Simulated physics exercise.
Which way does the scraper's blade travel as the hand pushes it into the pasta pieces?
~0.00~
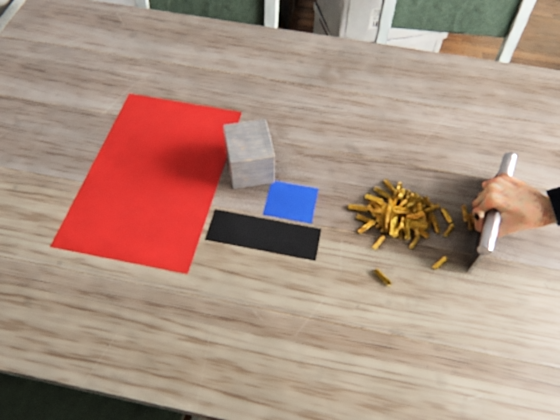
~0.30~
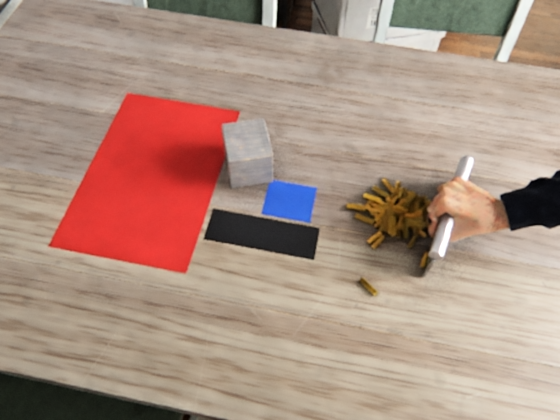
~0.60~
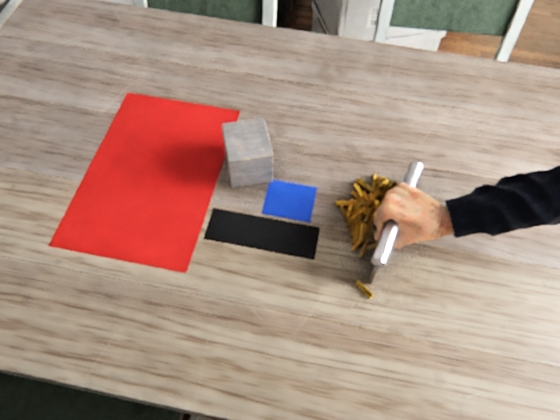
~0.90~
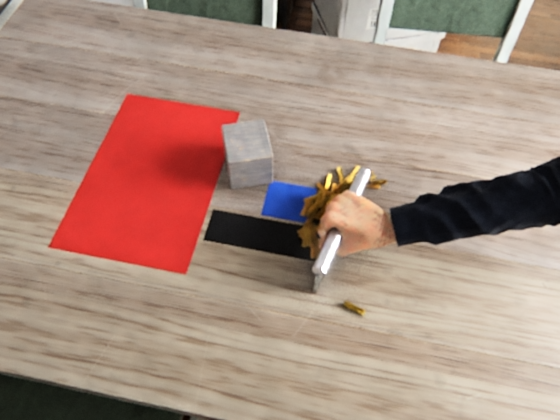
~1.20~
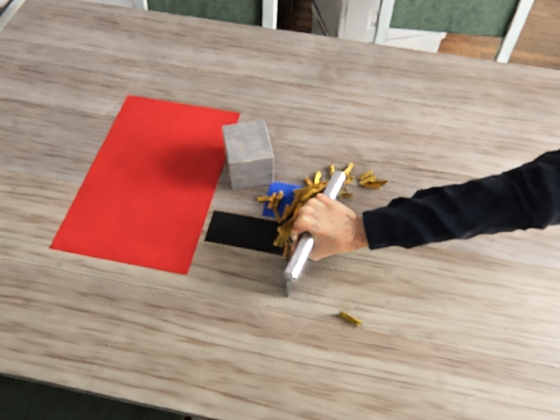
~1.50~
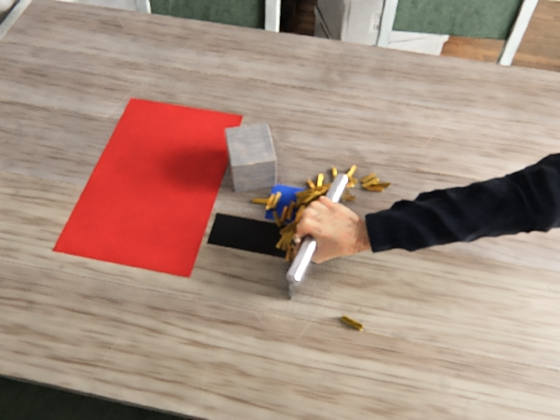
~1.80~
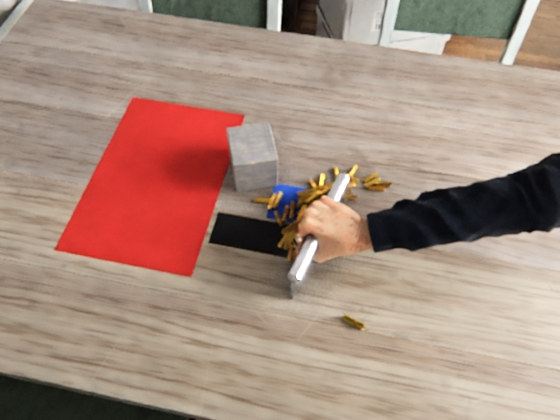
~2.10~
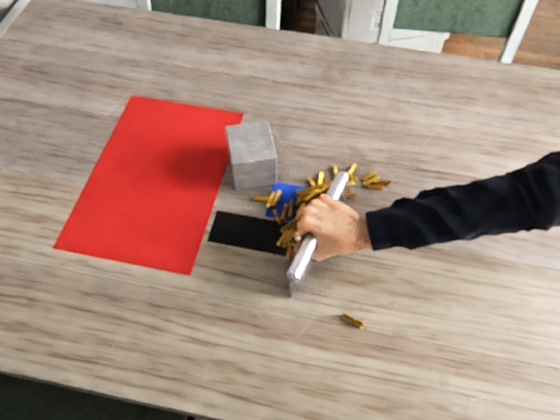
The blade moves to the left, pushing most of the pasta pieces along with it.
On a wooden table, a hand pushes a scraper left into a loose pile of dry pasta pieces, sweeping most of them toward a grey block, then holds still with pieces bunched partly over the blue and black sheets and none on the red one.
